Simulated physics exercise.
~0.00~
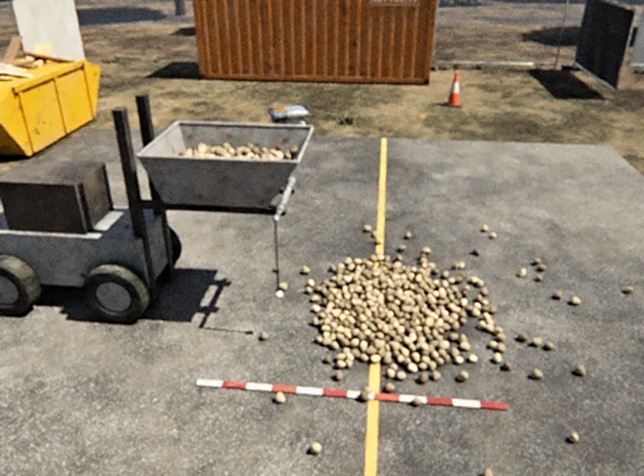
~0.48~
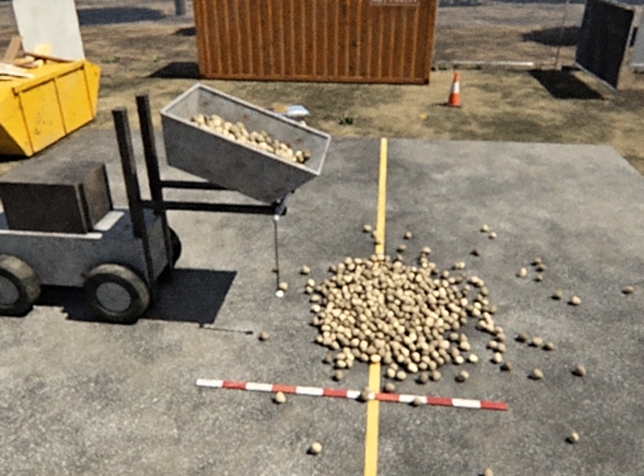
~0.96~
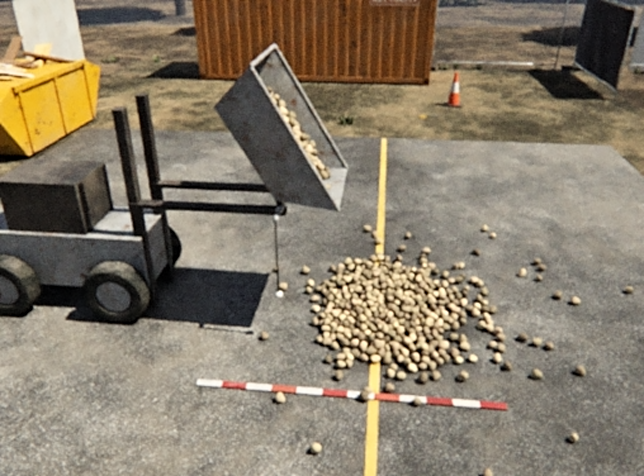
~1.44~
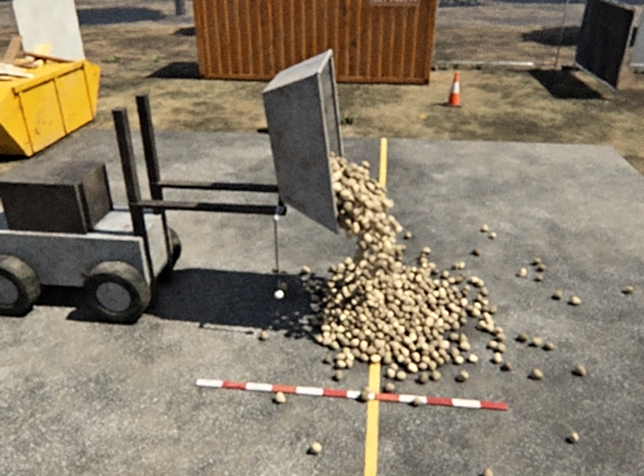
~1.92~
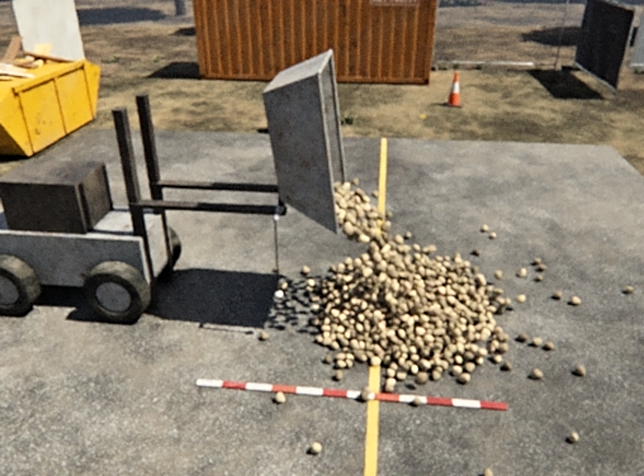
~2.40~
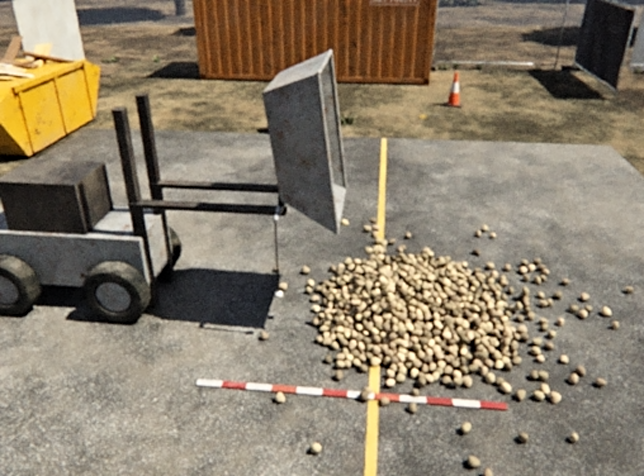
The clip opens on a forklift at left holding a grey skip of pale round stones, beside a heap of similar stones lying across a yellow line on tarmac. A red-and-white staff lies in front, with a yellow dumpster, rusty container and traffic cone behind. The skip tilts to the right, its stones staying inside at first. It tips steeply, and the stones pour from its lower edge onto the heap. The stream thins as the pile grows and spreads rightward. Finally the skip hangs steeply tipped and emptied above a broader heap, most of it right of the line.
